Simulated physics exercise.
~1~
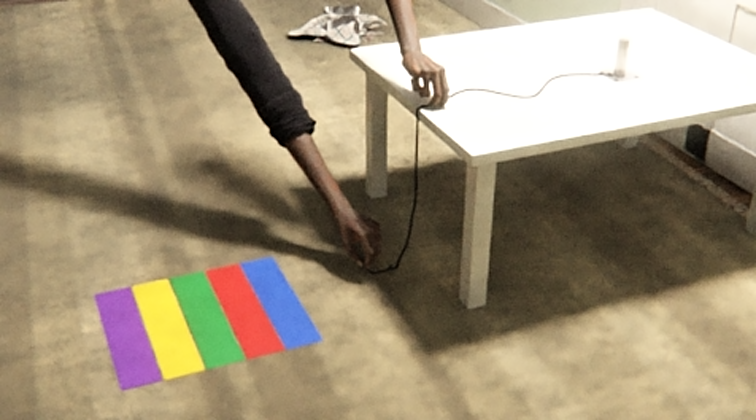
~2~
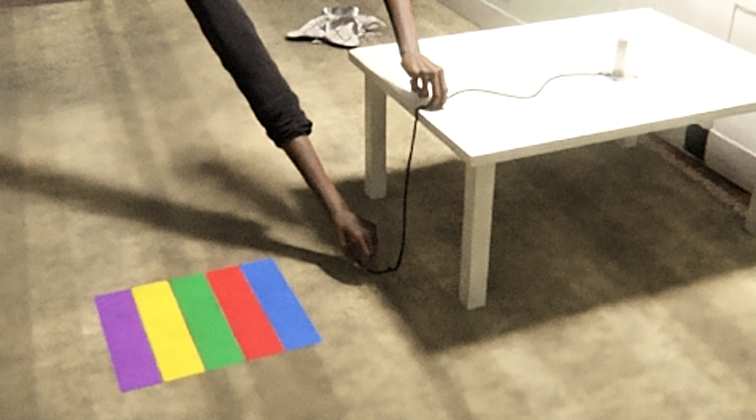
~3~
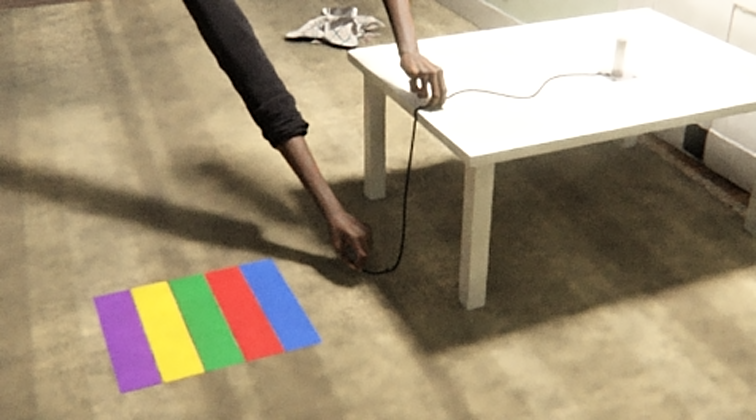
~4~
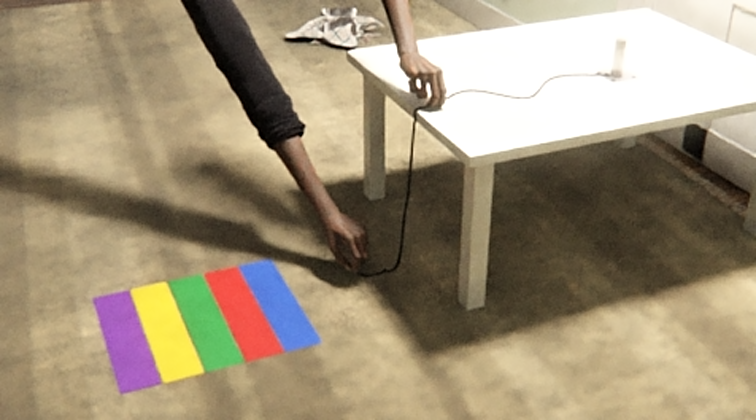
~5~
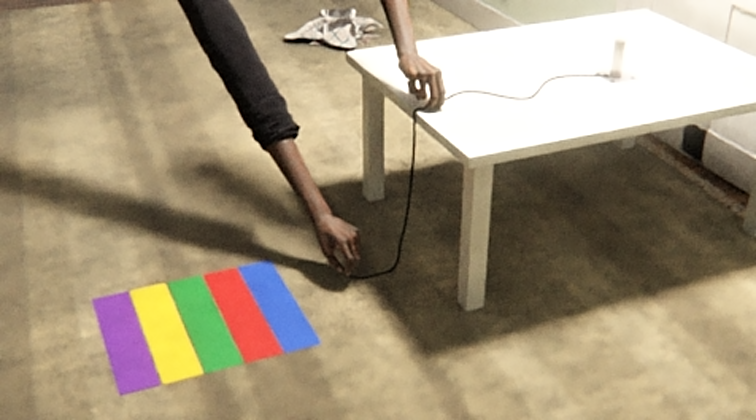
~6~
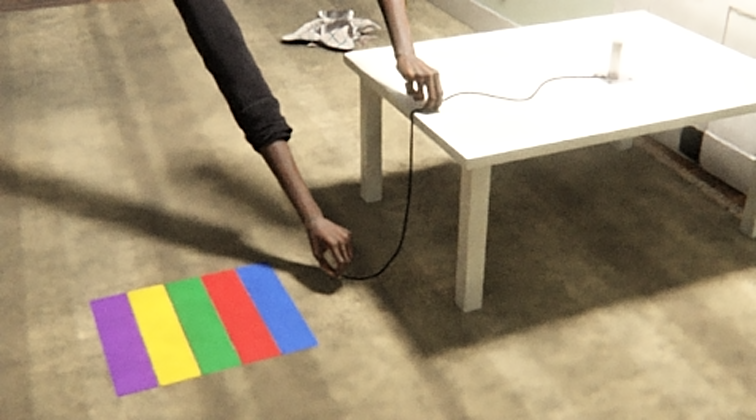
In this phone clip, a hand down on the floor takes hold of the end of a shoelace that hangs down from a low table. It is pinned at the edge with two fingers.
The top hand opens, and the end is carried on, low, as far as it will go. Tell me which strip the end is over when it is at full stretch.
It is over the green strip.
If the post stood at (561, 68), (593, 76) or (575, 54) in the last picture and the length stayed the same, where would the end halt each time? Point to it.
The places come out near (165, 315), (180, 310) and (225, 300).
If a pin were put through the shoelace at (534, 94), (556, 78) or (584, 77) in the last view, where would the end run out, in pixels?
Respectively (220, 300), (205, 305) and (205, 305).
Soon after, end near (269, 289); over blue.
After that, end near (225, 299); over red.
At the stop, end near (199, 305); over green. It gets as far as the green strip.
